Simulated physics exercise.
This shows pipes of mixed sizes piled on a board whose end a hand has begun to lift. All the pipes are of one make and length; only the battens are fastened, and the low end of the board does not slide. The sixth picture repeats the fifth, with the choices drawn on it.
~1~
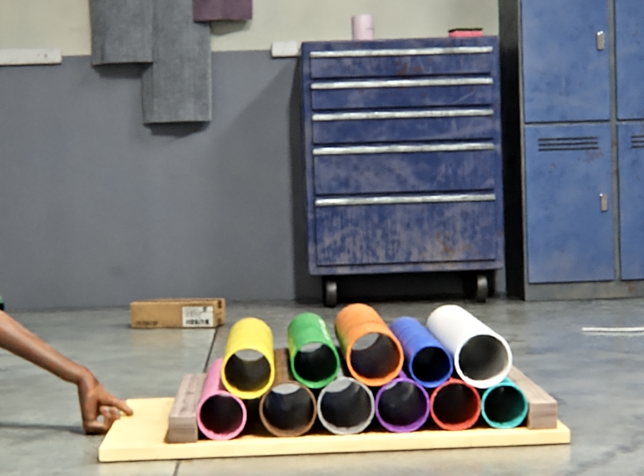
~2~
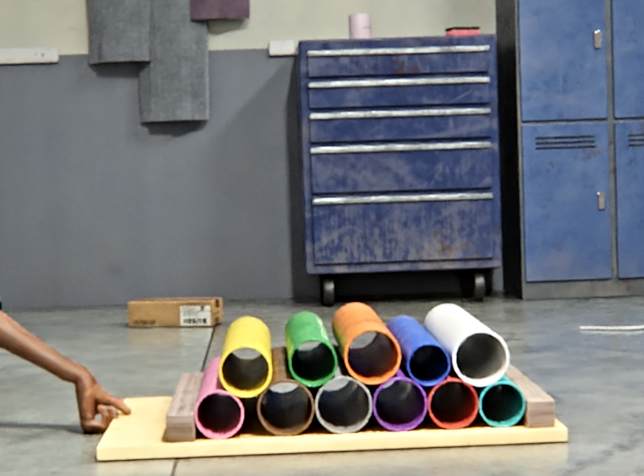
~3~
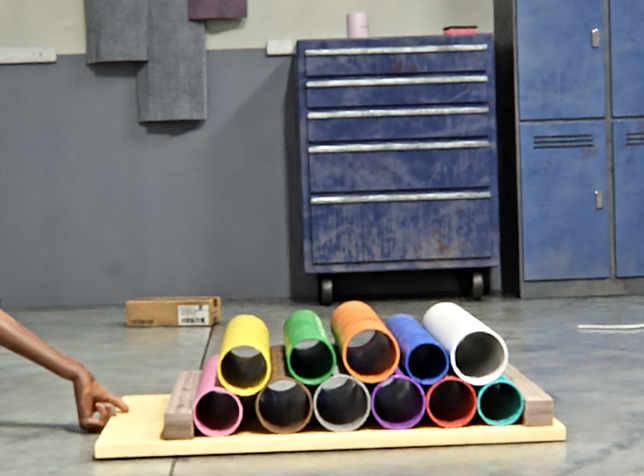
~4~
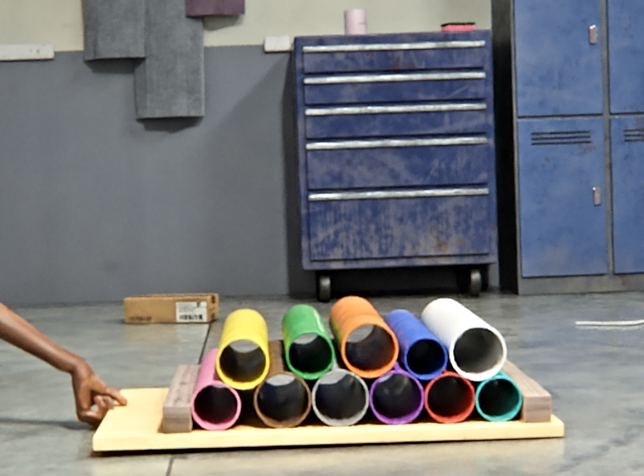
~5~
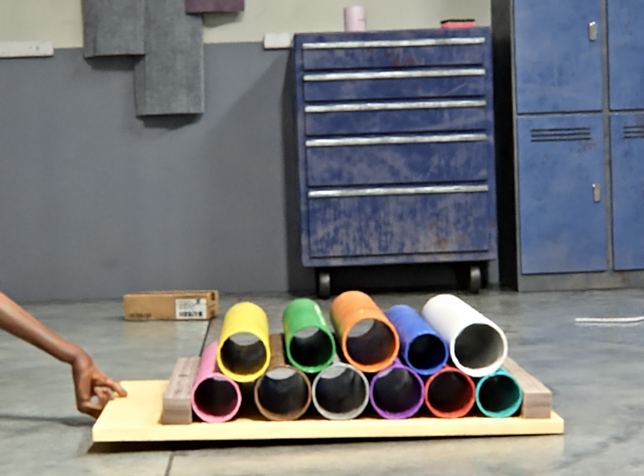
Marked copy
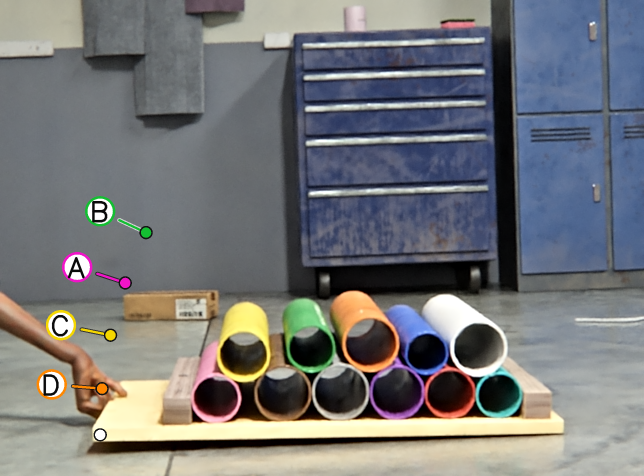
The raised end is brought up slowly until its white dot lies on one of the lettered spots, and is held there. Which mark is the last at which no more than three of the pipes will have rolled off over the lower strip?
Up to B.
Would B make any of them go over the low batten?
Yes.
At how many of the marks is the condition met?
Four of the four.
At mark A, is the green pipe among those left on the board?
Yes, with A.
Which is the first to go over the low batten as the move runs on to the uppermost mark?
It is the white one.
On the copy, A at (125, 283); B at (146, 233); C at (111, 335); D at (102, 389); the white dot at (100, 435).
On B. First, board at 18°.
Then, board at 27°.
Finally, board at 27°, three over the low batten (white, orange, blue).
By contrast, A none over the low batten; C none over the low batten; D none over the low batten.
